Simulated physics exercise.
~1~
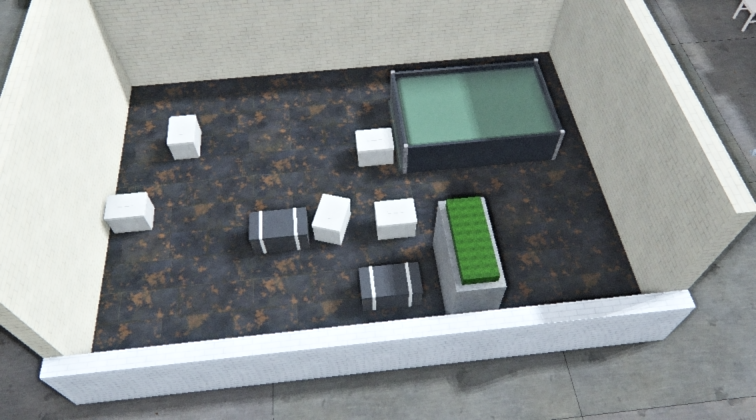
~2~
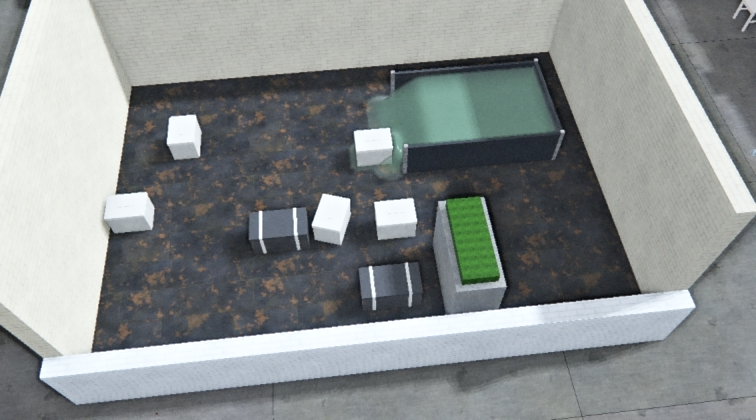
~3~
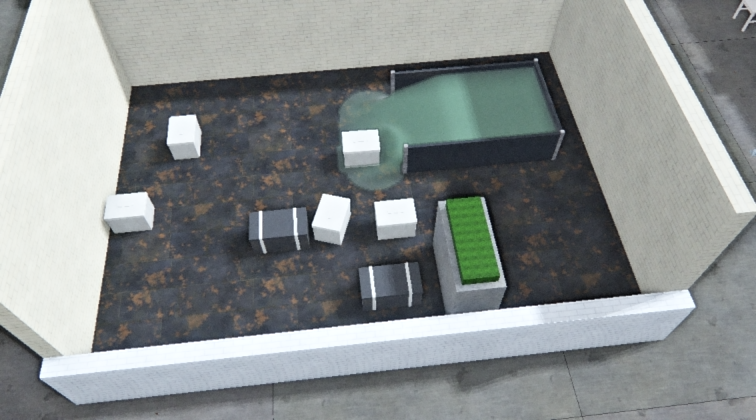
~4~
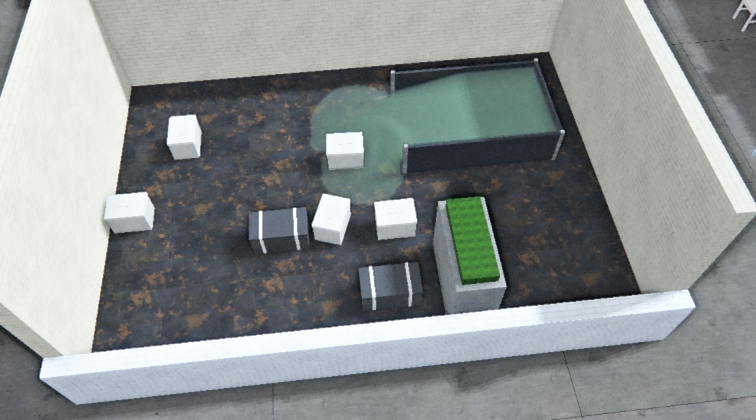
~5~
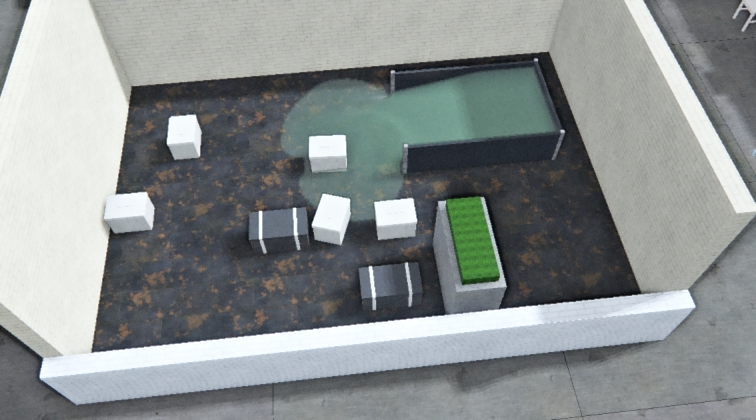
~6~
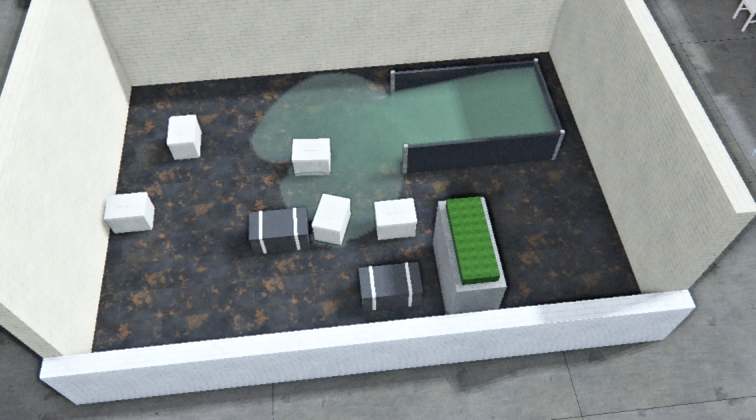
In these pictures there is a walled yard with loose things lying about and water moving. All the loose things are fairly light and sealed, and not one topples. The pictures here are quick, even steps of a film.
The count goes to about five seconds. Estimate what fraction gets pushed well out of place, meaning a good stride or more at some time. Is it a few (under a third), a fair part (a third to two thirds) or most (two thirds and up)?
A fair part.
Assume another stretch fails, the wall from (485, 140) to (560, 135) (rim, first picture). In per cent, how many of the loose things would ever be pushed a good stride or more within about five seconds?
Result: Close to 0 %.
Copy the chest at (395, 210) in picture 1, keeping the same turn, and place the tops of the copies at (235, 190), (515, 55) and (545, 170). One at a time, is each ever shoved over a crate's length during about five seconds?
Shoved clear, stays put, stays put.
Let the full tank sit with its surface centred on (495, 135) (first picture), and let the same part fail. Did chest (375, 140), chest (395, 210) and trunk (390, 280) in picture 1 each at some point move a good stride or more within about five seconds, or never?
Far enough, Not far, Not far.
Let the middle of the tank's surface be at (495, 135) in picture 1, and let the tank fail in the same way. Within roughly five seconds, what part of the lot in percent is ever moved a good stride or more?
My guess is about 70 percent of them.
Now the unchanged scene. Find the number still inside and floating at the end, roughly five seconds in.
The figure is 3.
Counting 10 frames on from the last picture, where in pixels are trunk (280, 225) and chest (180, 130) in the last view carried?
Roughly (279, 251) and (130, 134).
A moment on, 1 of 7 are well off their spots; 0 afloat.
Next, 2 of 7 are well off their spots; 0 afloat.
Later, 4 of 7 are well off their spots; 3 afloat.
In the end, 4 of 7 are well off their spots, and 4 have been at some point; 3 afloat.
